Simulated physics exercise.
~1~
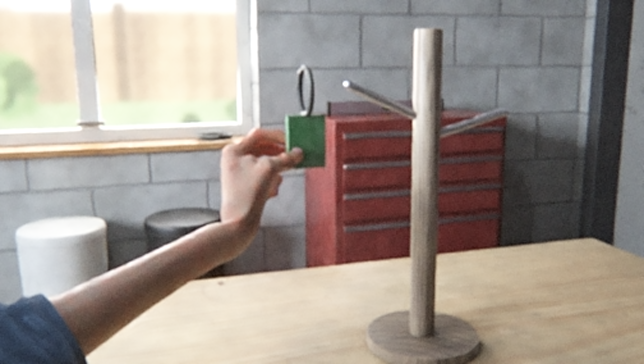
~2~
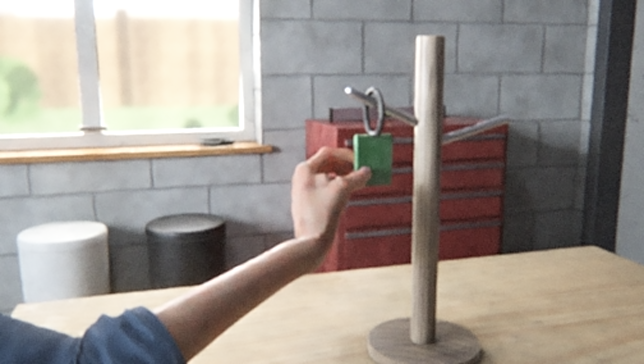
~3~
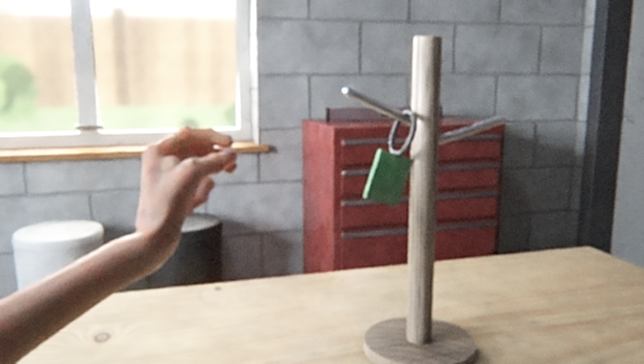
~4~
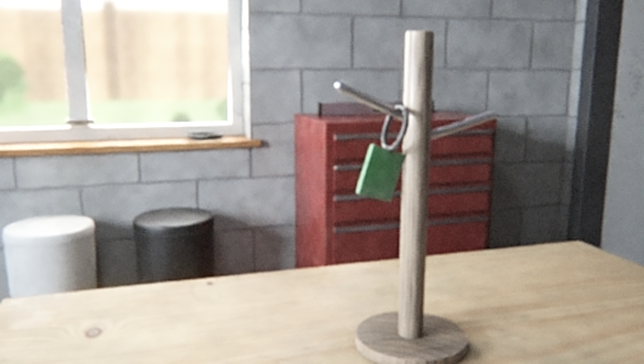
The video shows a hand carrying a green tag by its ring rightward to a wooden peg stand on a table and hooking it over the left peg. The hand lets go and draws back out of view, and the tag stays hanging, slightly tilted, beside the post.
